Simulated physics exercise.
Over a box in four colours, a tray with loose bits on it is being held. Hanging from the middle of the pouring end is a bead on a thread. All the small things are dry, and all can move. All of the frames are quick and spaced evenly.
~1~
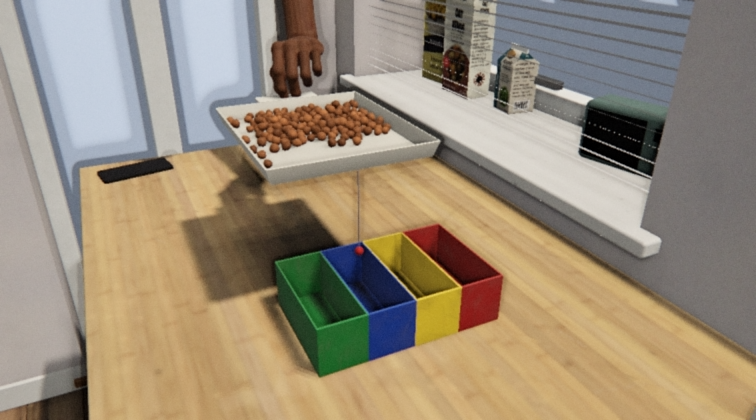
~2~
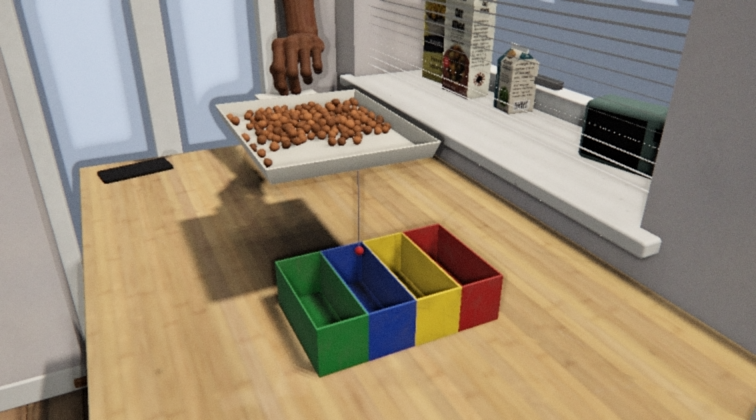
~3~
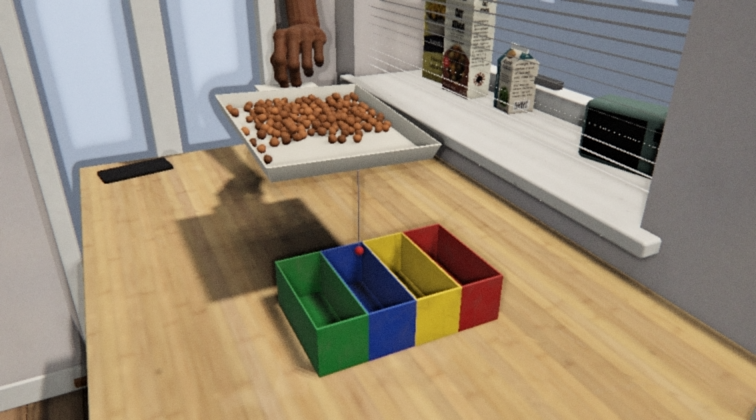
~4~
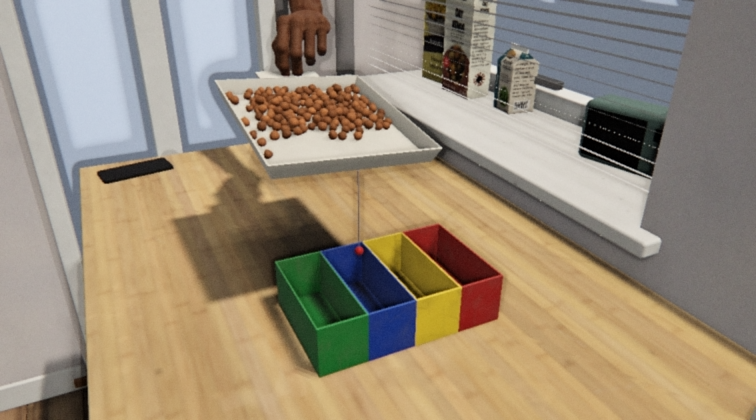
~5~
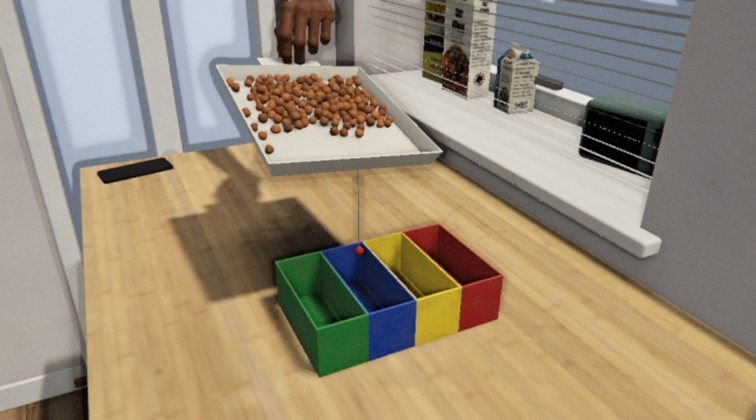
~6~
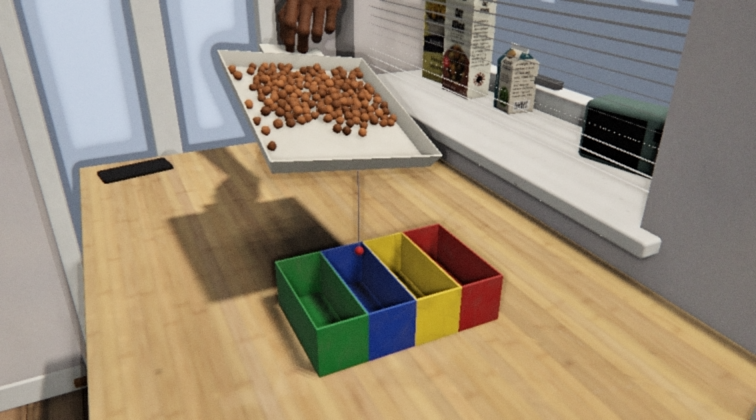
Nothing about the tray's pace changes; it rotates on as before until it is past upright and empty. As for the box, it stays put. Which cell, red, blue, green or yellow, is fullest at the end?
The red cell is fullest at the end.
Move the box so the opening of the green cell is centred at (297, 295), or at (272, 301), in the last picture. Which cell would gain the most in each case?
The red cell; the cell in red.
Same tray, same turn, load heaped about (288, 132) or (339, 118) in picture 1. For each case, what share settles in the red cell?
Share in order: Roughly 60 %, 60 %.
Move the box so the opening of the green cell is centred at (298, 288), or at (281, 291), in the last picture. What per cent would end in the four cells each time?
In turn about 80 and about 60 percent.
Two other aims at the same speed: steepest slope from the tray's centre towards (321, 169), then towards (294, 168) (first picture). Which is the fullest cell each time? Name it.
The cell in green; green.
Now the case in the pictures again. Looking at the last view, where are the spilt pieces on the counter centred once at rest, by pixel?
Look around pixel (537, 319).
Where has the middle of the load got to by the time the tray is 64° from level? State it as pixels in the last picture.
Somewhere near pixel (408, 155).
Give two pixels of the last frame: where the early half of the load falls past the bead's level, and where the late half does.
First roughly (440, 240), then roughly (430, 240).
Just after the last frame, tray tipped steeply; the larger part on the tray; about a tenth in the red cell; just a few in the yellow cell; about a tenth falling or outside the box.
A moment on, tray tipped past a quarter turn; just a few on the tray; roughly half in the red cell; roughly a quarter in the yellow cell; just a few in the blue cell; about a tenth falling or outside the box.
Further on, tray tipped past a quarter turn; roughly half in the red cell; roughly a third in the yellow cell; just a few in the blue cell; about a tenth falling or outside the box.
When it is over, tray tipped past a quarter turn; roughly half in the red cell; roughly a third in the yellow cell; just a few in the blue cell; not one in the green cell; about a tenth outside the box.
